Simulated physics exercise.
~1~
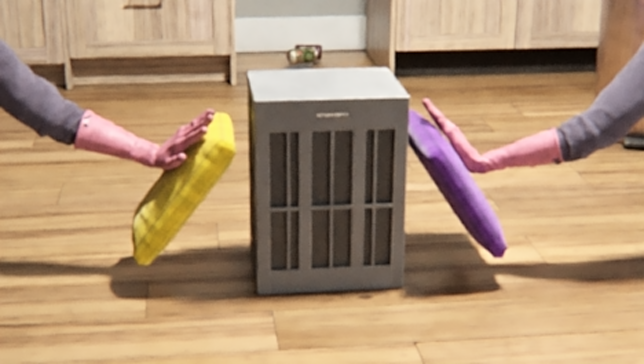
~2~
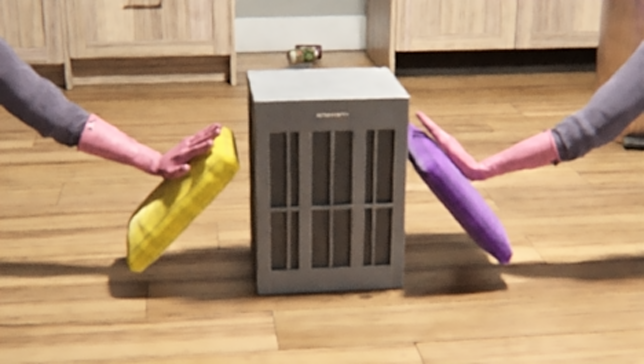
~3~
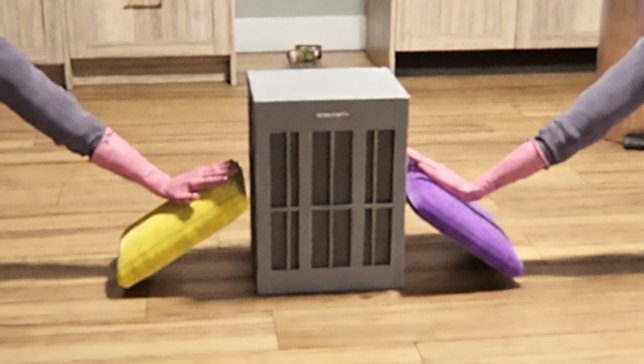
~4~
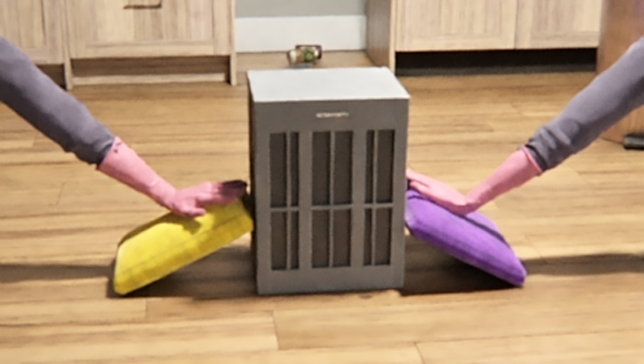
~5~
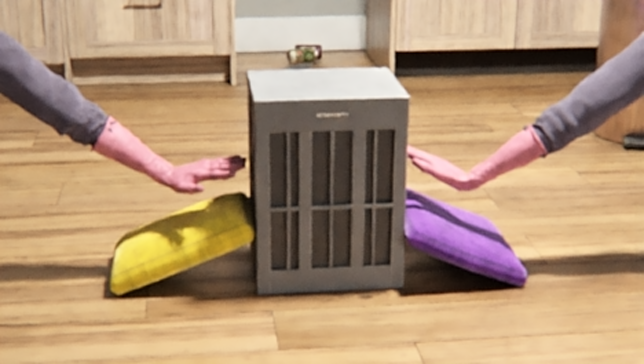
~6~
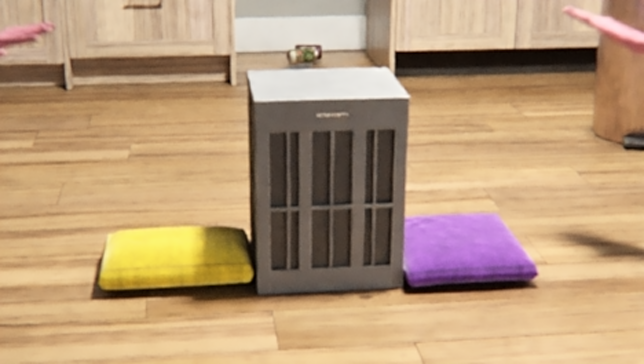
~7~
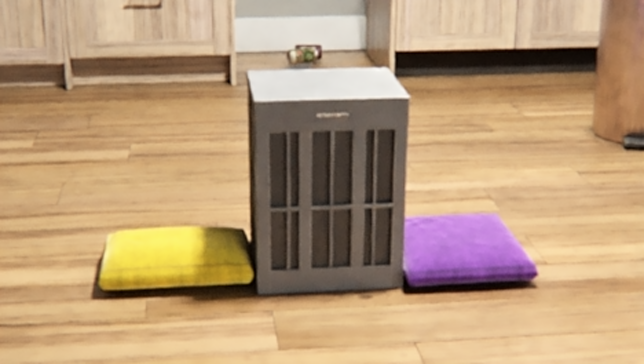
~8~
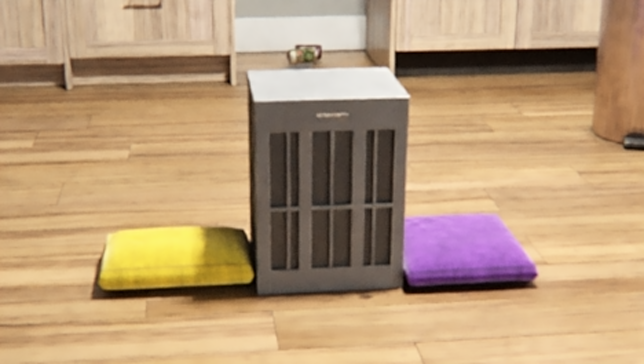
A yellow cushion and a purple cushion, left and right of an upright grey crate, are held at a slant by two pink-gloved hands on a wooden floor, seen from the front by a still camera with pale cabinets behind. The hands lower them together, and both tilt further over as their tops come against the crate's sides. The hands then let go and draw back, leaving the cushions leaning at a low angle. Both slip down as the arms withdraw. They end flat and still on the floor, either side of the unmoved crate.
